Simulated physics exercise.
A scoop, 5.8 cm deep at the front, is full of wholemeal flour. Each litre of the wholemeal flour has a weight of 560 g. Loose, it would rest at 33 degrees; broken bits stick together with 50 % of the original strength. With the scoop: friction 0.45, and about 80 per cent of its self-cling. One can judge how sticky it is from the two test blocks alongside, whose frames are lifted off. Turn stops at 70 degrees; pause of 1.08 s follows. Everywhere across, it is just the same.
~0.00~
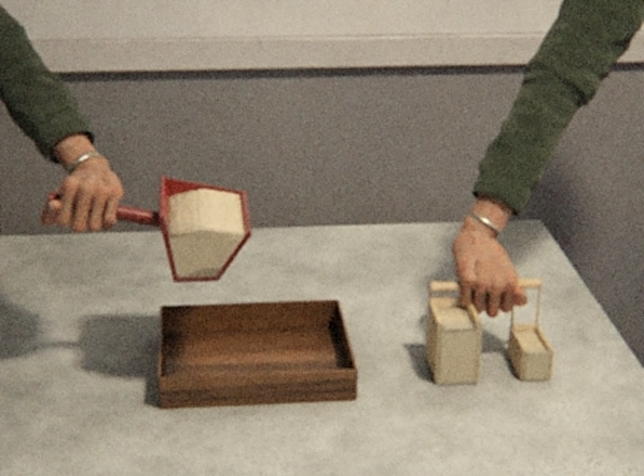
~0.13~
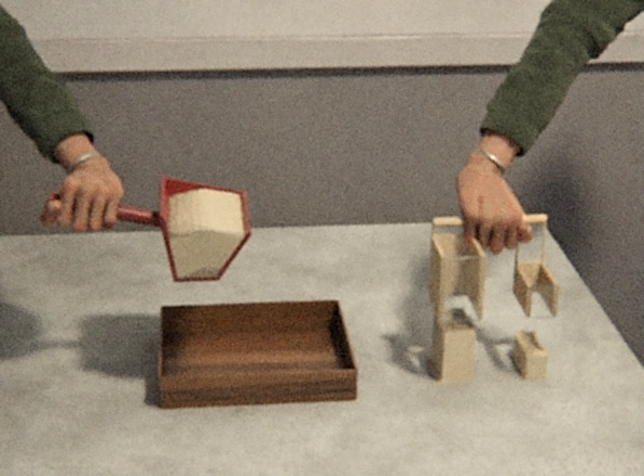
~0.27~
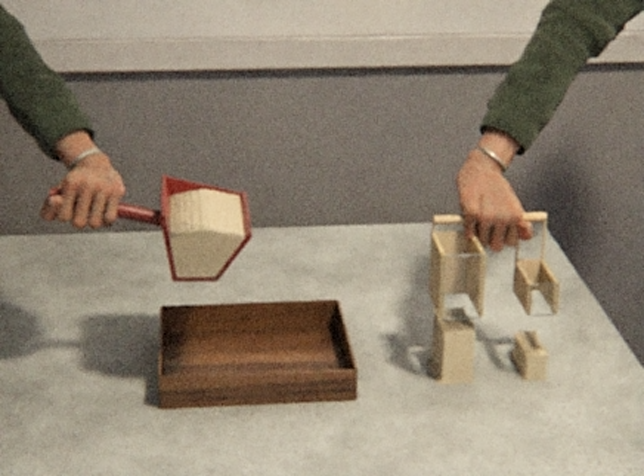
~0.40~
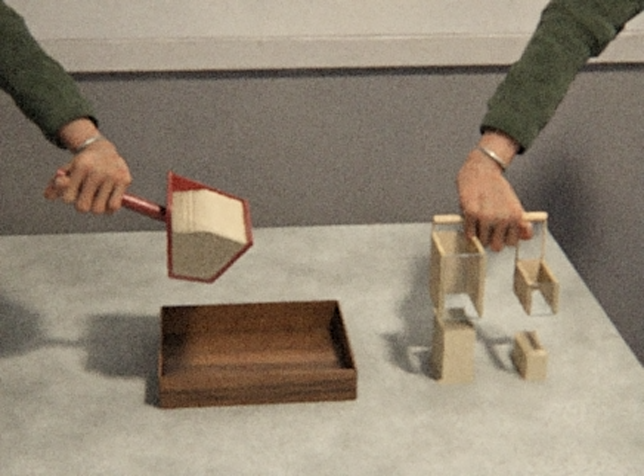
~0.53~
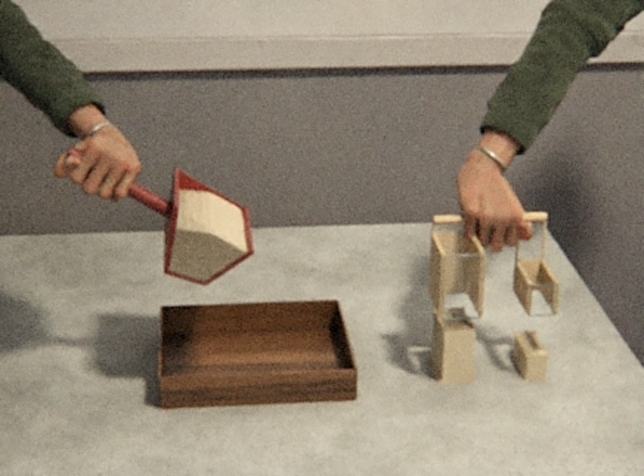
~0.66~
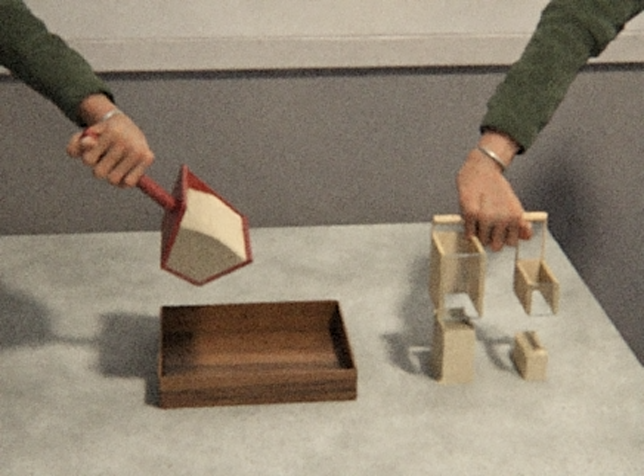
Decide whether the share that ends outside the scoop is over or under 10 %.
The share settles under 10 %.
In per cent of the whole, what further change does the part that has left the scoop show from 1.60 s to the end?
Well, it's near 0 in a hundred.
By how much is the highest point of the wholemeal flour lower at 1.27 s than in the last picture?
Roughly 0.0 cm.
After 0.94 s, the scoop is at 51 degrees and 0 % has left it.
After 1.27 s, the scoop is at 70 degrees and 0 % has left it.
After 1.60 s, the scoop is at 70 degrees and 0 % has left it.
After 1.92 s, the scoop is at 70 degrees and 0 % has left it.
After 2.03 s, at the end, the scoop is at 70 degrees and 0 % has left it.
